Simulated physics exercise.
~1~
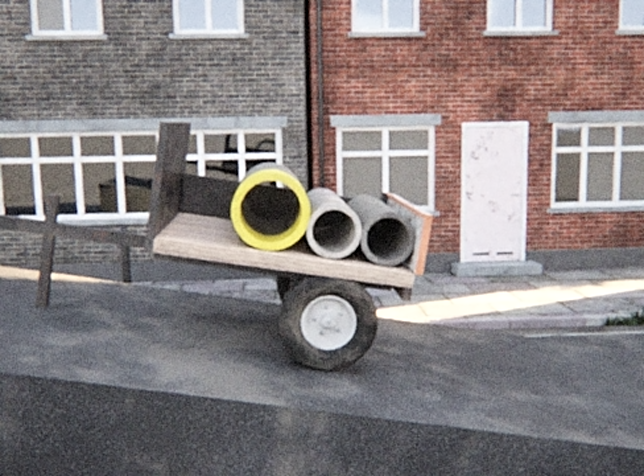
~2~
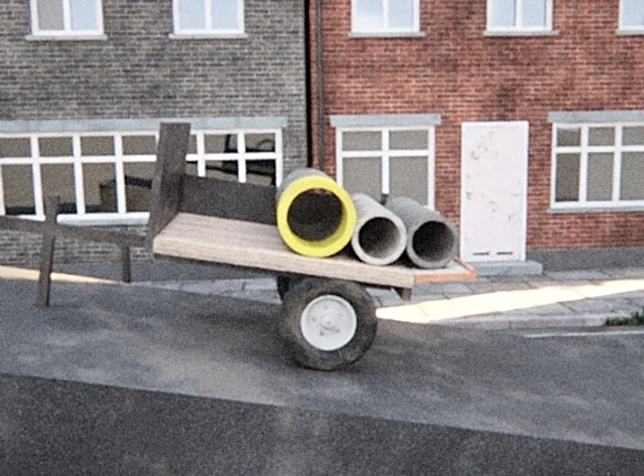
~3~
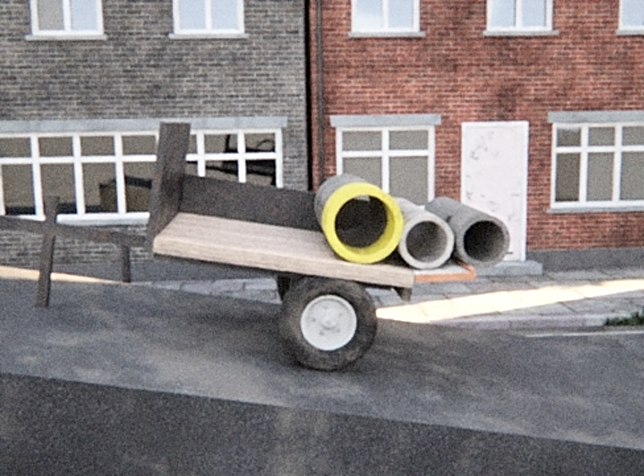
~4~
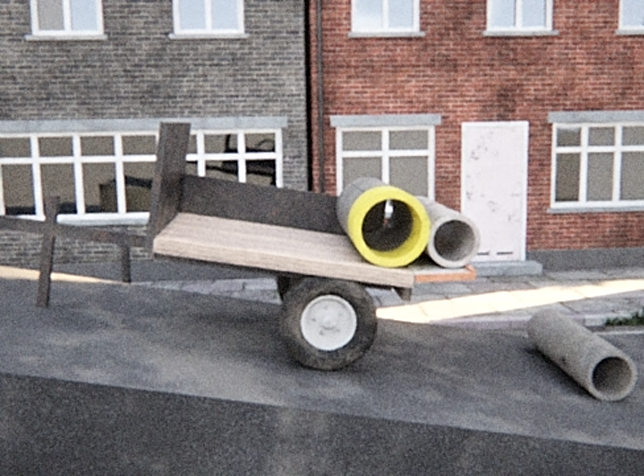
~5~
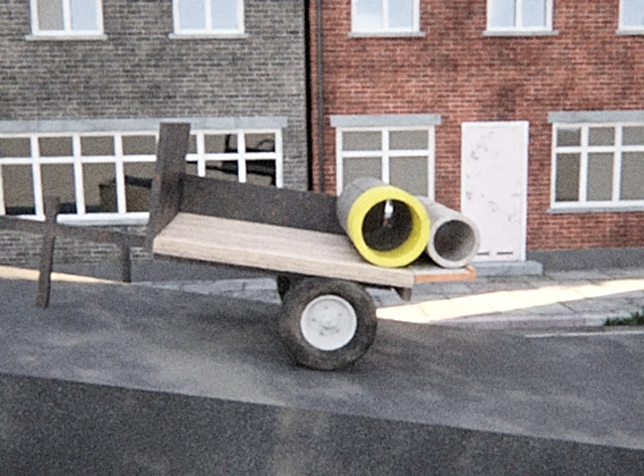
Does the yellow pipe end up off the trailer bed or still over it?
The yellow pipe ends up still over the bed. It rolls right towards the lowered tailgate but comes to rest before leaving the bed.
